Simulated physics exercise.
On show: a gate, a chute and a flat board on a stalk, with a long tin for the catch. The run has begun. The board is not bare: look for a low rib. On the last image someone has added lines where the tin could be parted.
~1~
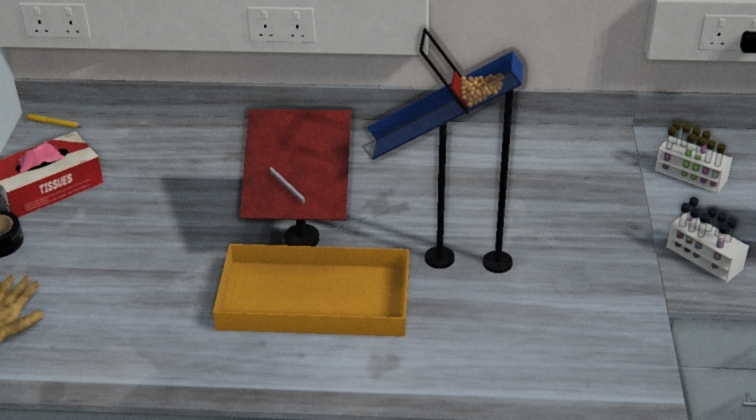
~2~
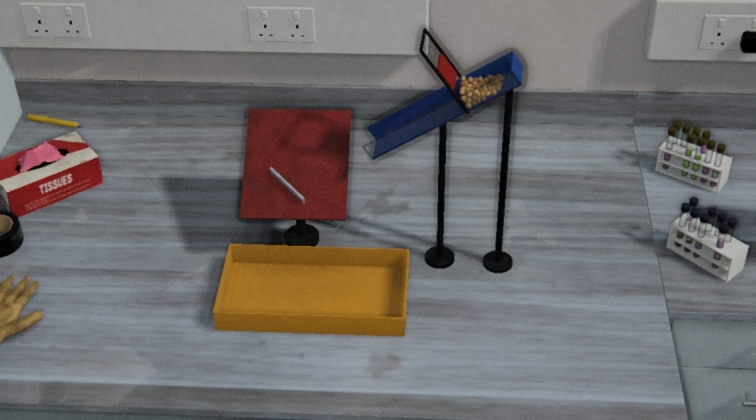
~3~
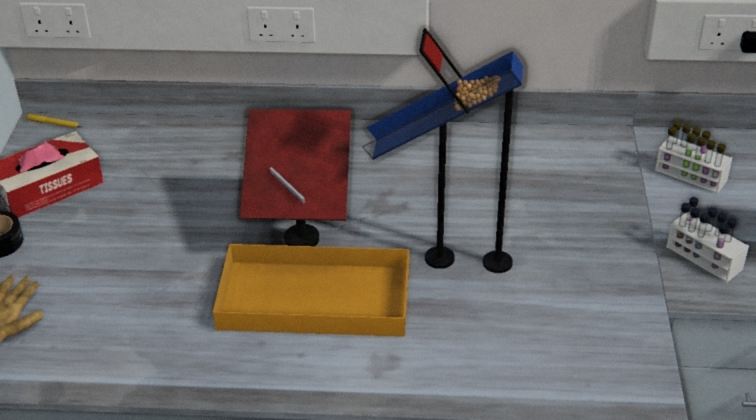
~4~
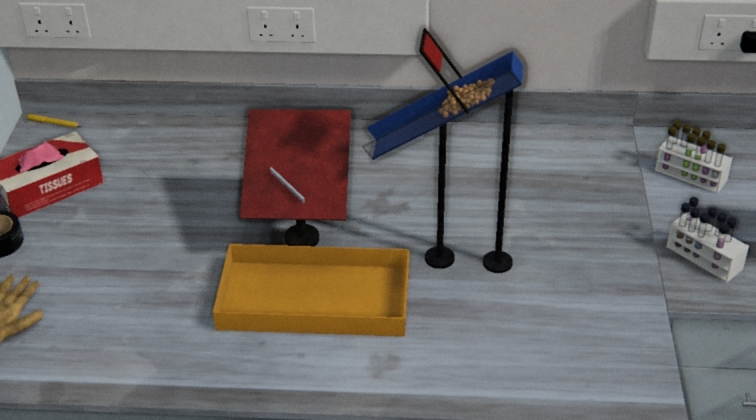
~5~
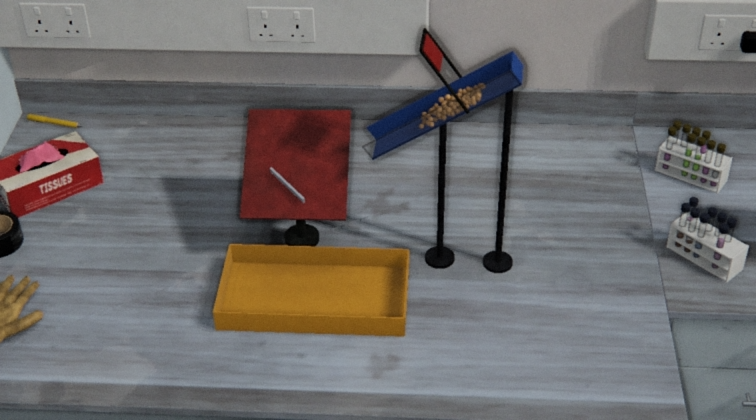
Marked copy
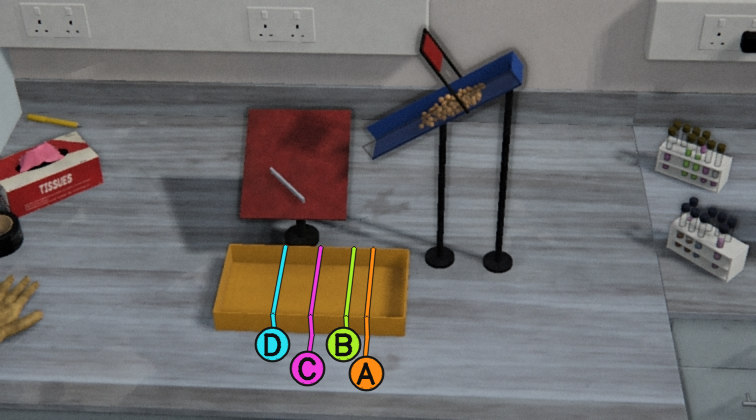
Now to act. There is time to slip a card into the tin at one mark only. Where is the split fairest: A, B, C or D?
Go for C.
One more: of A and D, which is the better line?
That would be D.
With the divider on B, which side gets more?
Left.
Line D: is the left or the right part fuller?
More lands on the right.
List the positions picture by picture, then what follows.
The first picture shows load behind the gate at (481, 89), round wooden beads; lip of the chute at (375, 150), sloping gently.
The second picture shows middle of the board at (296, 163), tilted fairly steeply; middle of its low edge at (293, 219); of its high edge at (300, 110).
The third picture shows front corners of the tin at (214, 312) and (404, 318), empty; front of the load at (457, 102).
The fourth picture shows middle of the load at (465, 97); its front at (443, 111), about a quarter of the way to the lip; rib from (271, 168) to (304, 199).
The fifth picture shows middle of the load at (450, 103); its front at (422, 126), about half of the way to the lip.
On the marked copy, line A crosses the front rim at (366, 317); line B crosses the front rim at (346, 316); line C crosses the front rim at (310, 315); line D crosses the front rim at (272, 314).
With A, of what is caught, nearly all on the left of the divider, a stray few on the right.
With B, of what is caught, nearly all on the left of the divider, a small part on the right.
With C, of what is caught, about a third on the left of the divider, about two thirds on the right.
With D, of what is caught, a small part on the left of the divider, most on the right.
